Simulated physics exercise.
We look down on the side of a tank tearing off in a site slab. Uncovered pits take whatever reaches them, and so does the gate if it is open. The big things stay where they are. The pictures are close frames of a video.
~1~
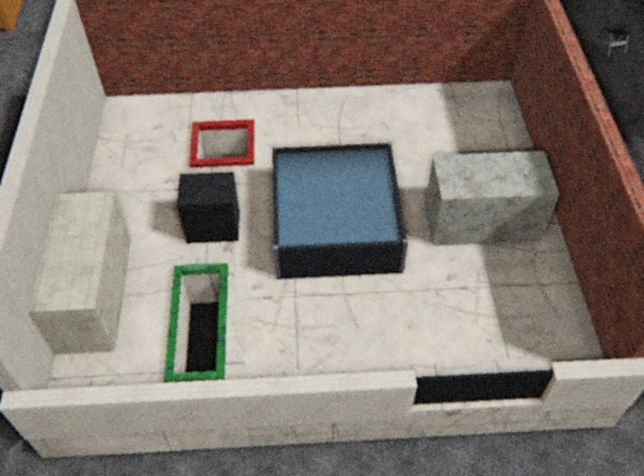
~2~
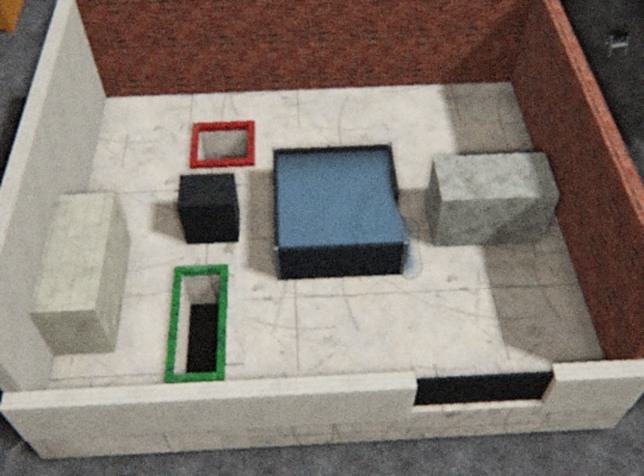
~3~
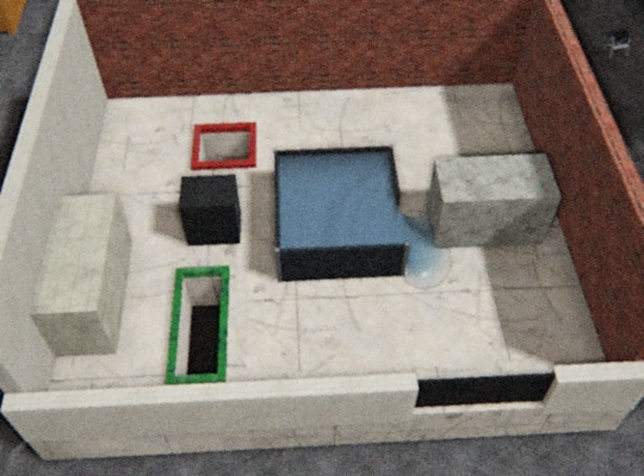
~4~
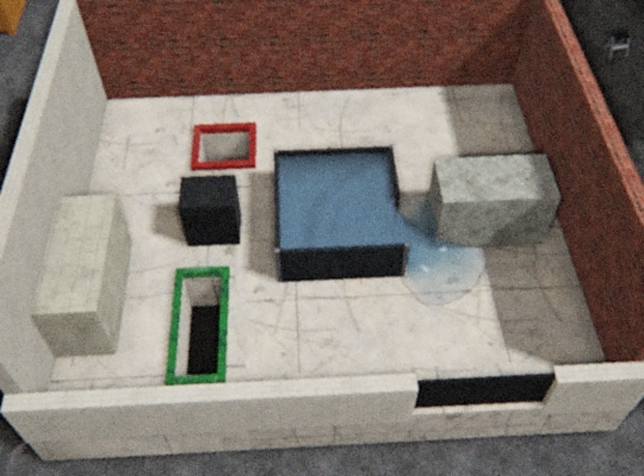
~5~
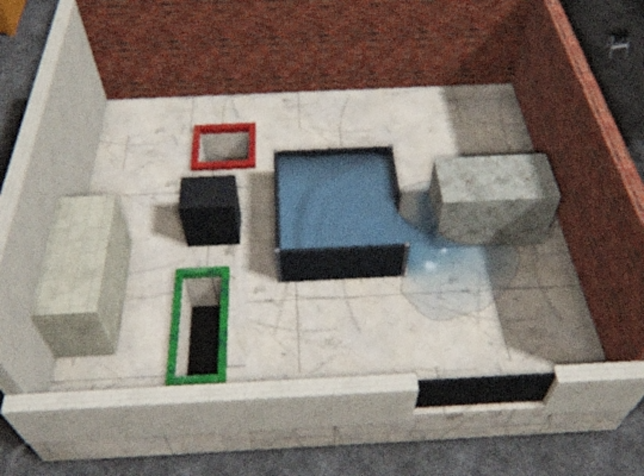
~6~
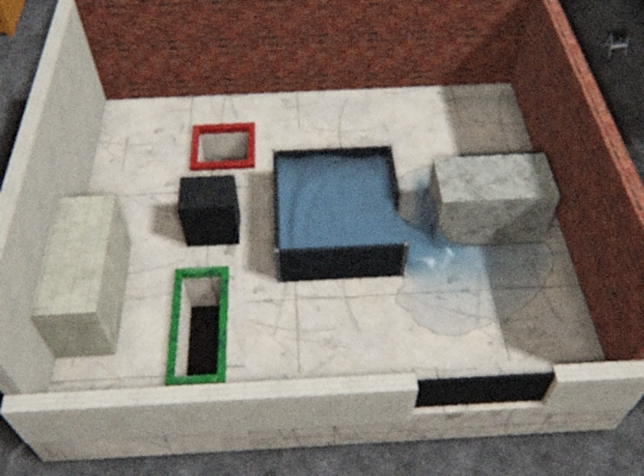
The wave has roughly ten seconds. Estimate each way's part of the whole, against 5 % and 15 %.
One by one: The gate takes less than 5 %; the red pit takes less than 5 %; the green pit takes less than 5 %.
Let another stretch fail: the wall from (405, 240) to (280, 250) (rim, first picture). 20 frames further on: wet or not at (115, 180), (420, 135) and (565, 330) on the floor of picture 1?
In turn: Free of water, not flooded, covered.
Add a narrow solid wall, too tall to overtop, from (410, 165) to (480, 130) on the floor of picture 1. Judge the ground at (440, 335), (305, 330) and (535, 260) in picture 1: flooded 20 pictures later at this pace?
In turn: Awash, no water, wet.
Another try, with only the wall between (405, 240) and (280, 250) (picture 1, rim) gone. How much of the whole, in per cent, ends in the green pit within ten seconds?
Parts in a hundred: Green 10.
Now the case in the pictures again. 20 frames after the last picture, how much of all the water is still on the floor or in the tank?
Close to 100 %.
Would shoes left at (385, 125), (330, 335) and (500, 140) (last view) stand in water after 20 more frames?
One after the other: Covered, no water, under water.
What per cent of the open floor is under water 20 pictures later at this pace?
Close to 40 %.
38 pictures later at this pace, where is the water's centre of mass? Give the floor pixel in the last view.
Close to (409, 237).
A moment on, water covers 20 % of the floor; the gate 0 %, the red pit 0 %, the green pit 0 %.
Next, water covers 30 % of the floor; the gate 0 %, the red pit 0 %, the green pit 0 %.
Then, water covers 40 % of the floor; the gate 0 %, the red pit 0 %, the green pit 0 %.
Later, water covers 70 % of the floor; the gate 0 %, the red pit 0 %, the green pit 0 %.
In the end, water covers 90 % of the floor; the gate 0 %, the red pit 0 %, the green pit 1 %.
